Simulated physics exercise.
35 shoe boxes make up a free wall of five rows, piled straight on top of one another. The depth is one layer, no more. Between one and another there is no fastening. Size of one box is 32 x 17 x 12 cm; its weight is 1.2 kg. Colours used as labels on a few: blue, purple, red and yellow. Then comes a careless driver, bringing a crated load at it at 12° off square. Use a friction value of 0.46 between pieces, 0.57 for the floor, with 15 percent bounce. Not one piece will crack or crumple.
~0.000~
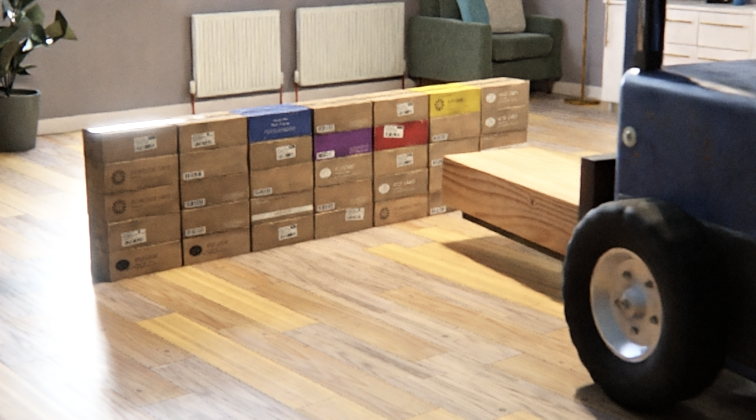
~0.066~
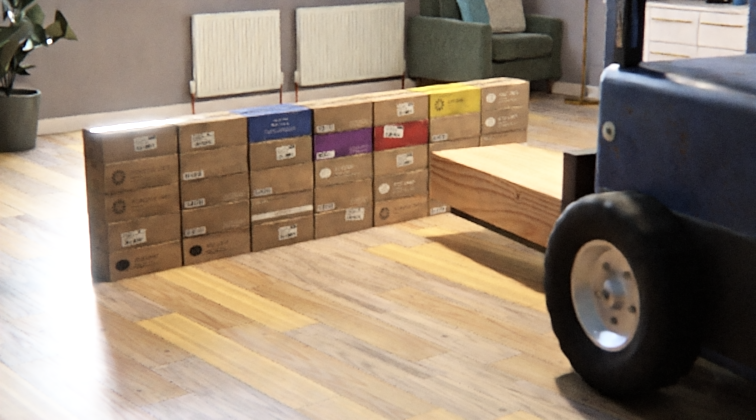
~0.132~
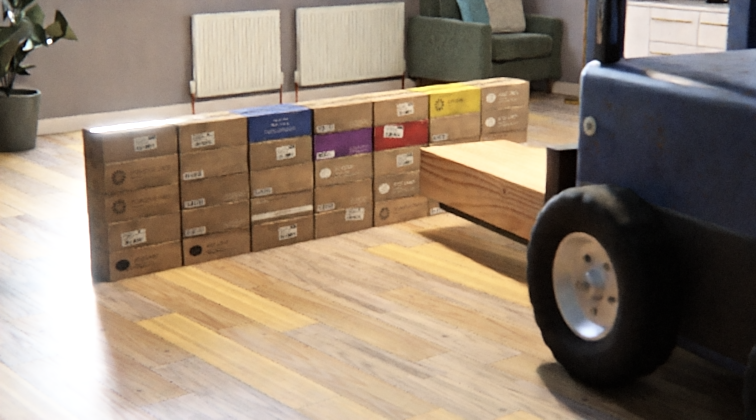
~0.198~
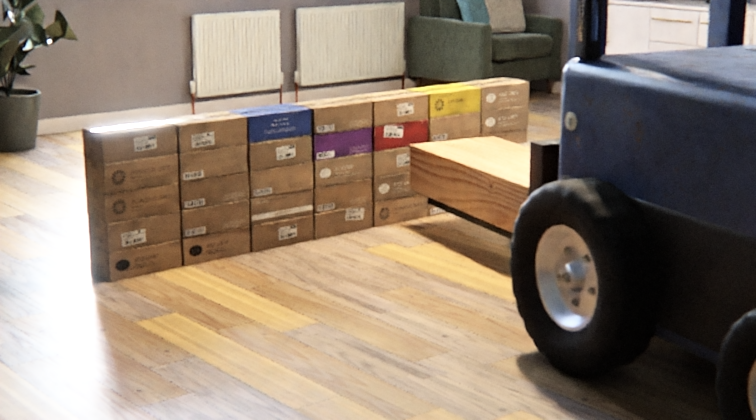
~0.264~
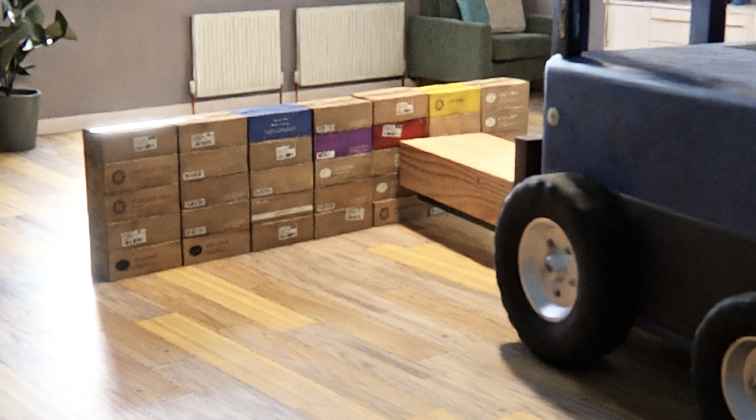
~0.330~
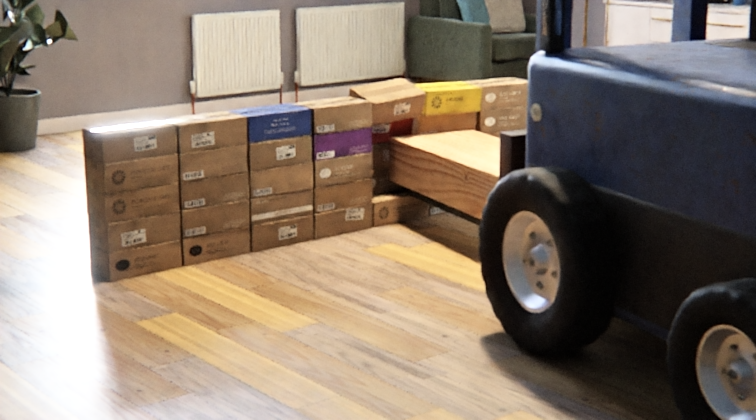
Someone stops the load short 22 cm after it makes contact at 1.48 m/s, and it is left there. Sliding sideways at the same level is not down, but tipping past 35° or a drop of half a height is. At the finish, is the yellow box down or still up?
It is down.
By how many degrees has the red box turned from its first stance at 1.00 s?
Rotation: Approx. 110°.
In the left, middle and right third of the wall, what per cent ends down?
The left third ends at 0 per cent, the middle at 30 per cent and the right at 40 per cent.
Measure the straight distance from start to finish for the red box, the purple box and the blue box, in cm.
Red 110, purple 0, blue 0.
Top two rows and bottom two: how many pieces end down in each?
That's 4 up top and 2 at the bottom.
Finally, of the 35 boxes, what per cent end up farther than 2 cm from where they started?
The shifted ones make up 30 per cent.
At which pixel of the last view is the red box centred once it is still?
Check around (248, 173) in the last image.
After 0.40 s, 1 of the 35 boxes down; yellow box leaning 9°; red box leaning 5°.
After 0.60 s, 7 of the 35 boxes down; yellow box leaning 29°, 51 mm lower; red box leaning 33°, 14 cm lower.
After 1.00 s, 8 of the 35 boxes down; yellow box on its side; red box on its side.
At rest (2.2 s), 8 of the 35 boxes down; yellow box on its side; red box upside down; purple box unmoved. As the last picture would show them, middles, yellow box near (403, 173), red box near (248, 173).
